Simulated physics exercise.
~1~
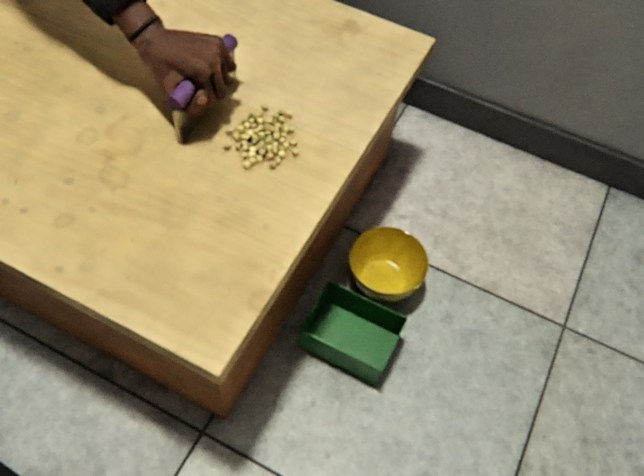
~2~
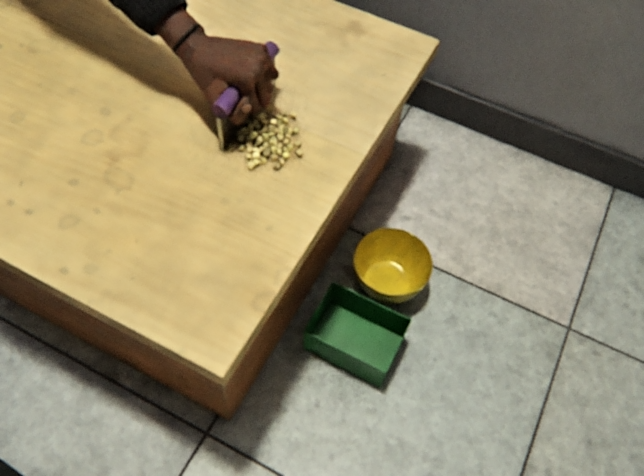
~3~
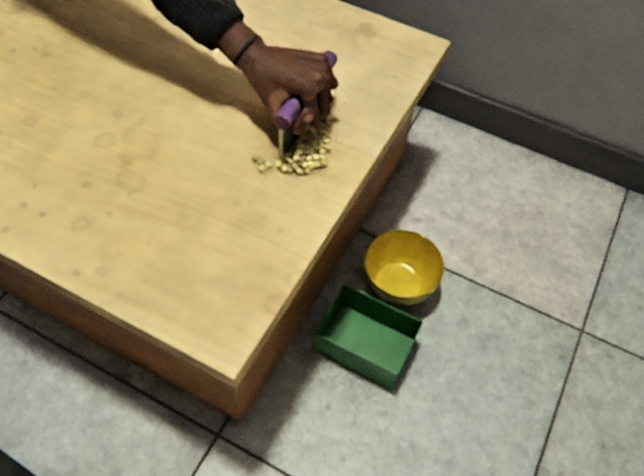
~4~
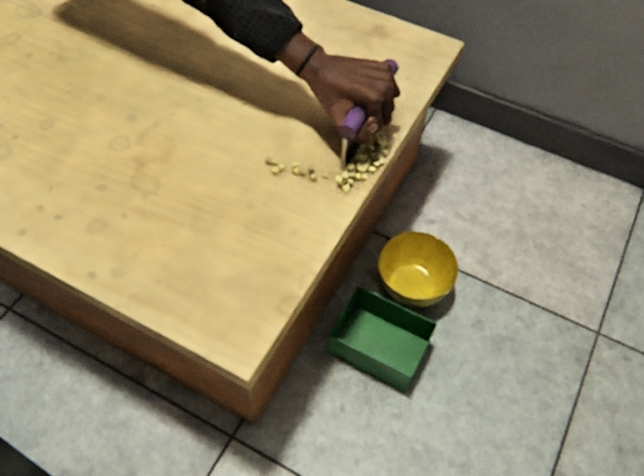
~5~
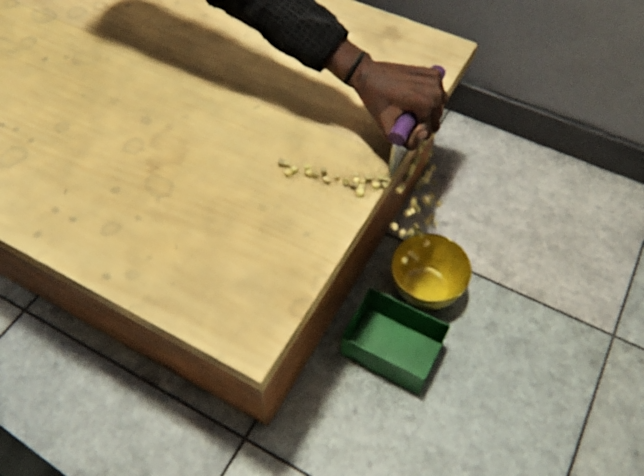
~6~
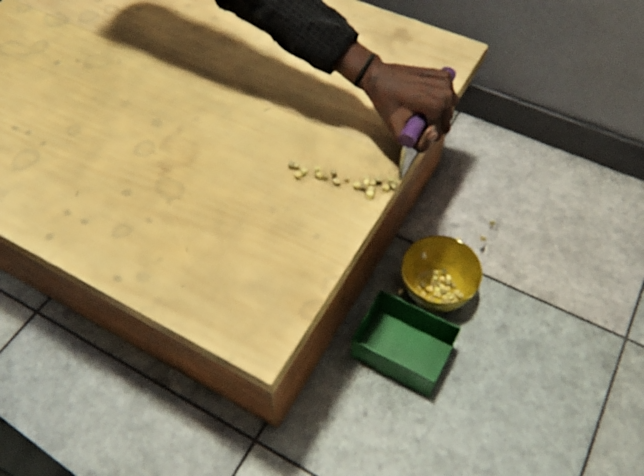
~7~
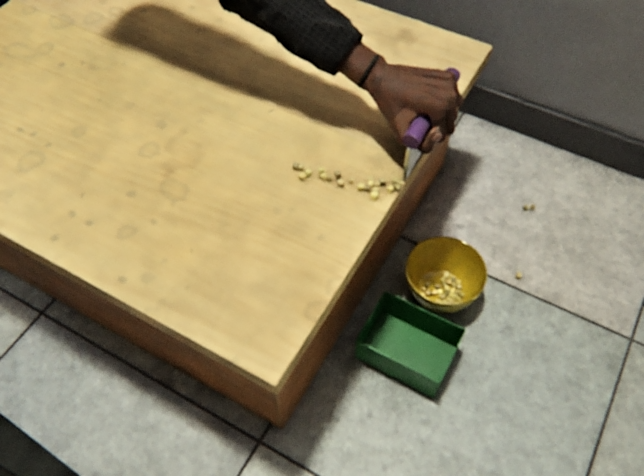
Hand with purple-handled scraper pushing potato cubes right off a wooden table, many landing in a yellow bowl, some missing, others staying on top.
